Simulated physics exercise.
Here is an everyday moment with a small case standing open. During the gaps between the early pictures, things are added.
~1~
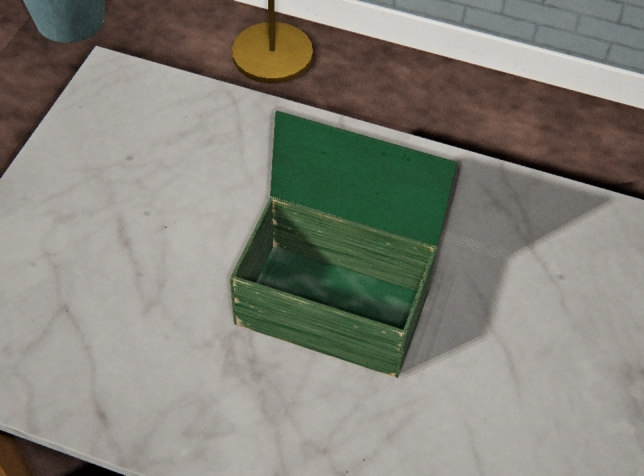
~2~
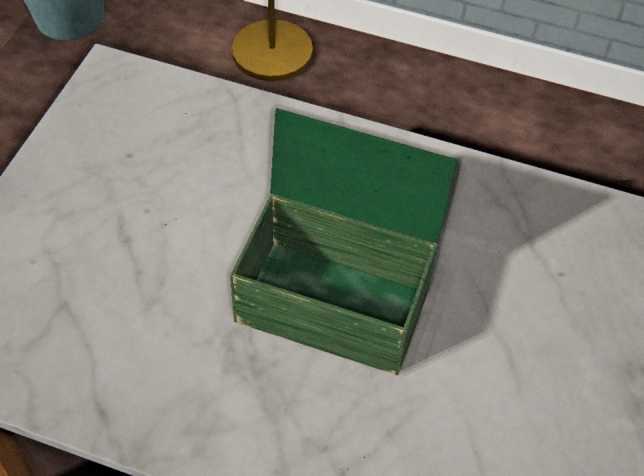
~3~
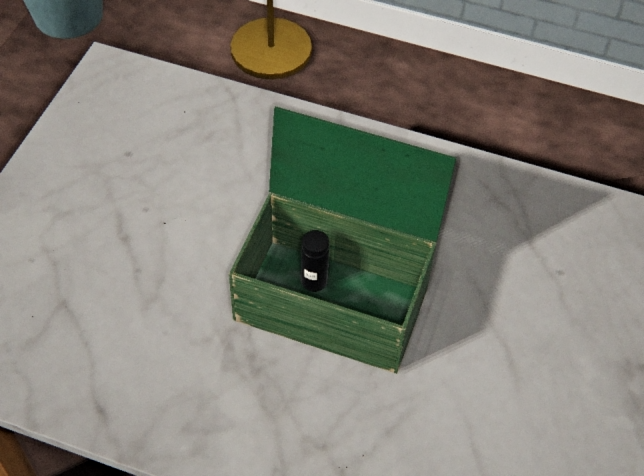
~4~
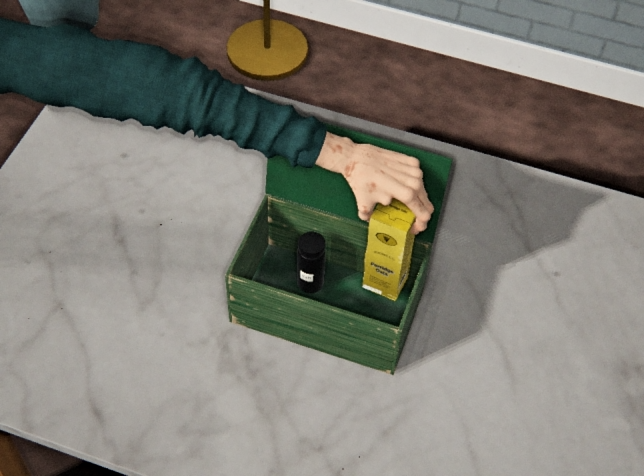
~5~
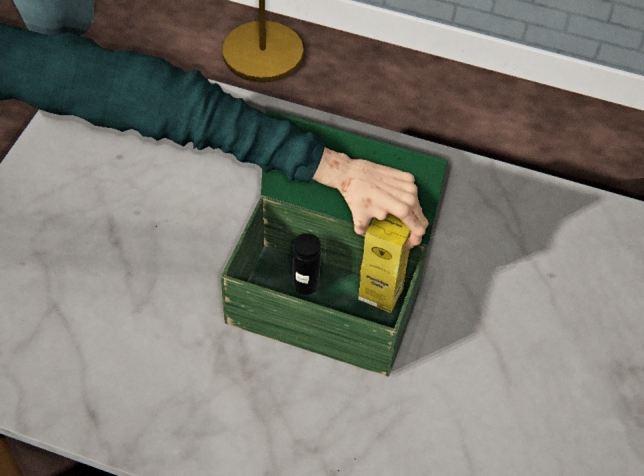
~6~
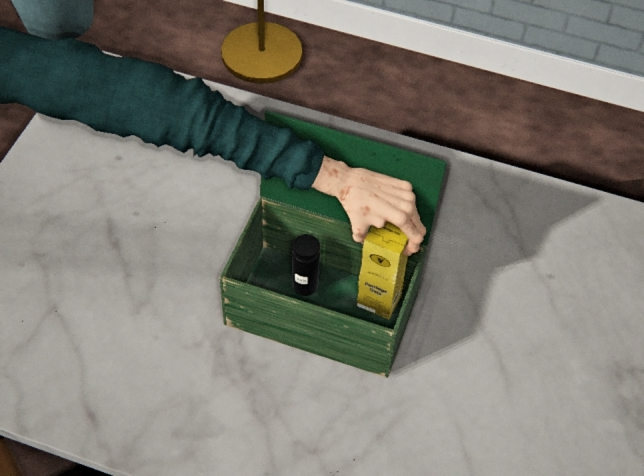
A hand lowers a yellow carton into an open green box beside a black shaker.
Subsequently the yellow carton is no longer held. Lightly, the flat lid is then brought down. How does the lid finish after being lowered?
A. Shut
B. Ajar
Ajar.
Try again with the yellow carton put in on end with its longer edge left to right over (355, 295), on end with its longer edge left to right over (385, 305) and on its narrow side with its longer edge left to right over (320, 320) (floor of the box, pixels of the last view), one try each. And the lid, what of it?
So, one: It remains raised; two: It remains raised; three: It drops fully.
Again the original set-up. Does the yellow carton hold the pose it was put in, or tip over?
Simply put, the yellow carton gets tilted.
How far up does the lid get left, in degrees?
Some 20° above the rim.
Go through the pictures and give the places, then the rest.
The last thing is not in view yet, in the first picture.
The last thing is not in view yet, in the second picture.
The last thing is not in view yet; black shaker (315, 261), in the third picture.
On its way; yellow carton (390, 249); black shaker (311, 263), in the fourth picture.
On its way; yellow carton (385, 263); black shaker (307, 265), in the fifth picture.
Put in, still held; yellow carton (383, 270); black shaker (306, 266), in the sixth picture.
Then, 1.20 s on from there, lid starting down.
Then, 2.00 s on from there, lid 58° above the rim; yellow carton turned 8° from how it was put near (380, 275).
Then, 2.40 s on from there, lid 35° above the rim; yellow carton turned 23° from how it was put near (373, 287).
Then, 3.40 s on from there, lid 21° above the rim; yellow carton turned 37° from how it was put near (367, 299).
In the end, lid 21° above the rim; toppled in the box, yellow carton; black shaker unmoved. At the end, from the last picture's camera, yellow carton near (367, 299).
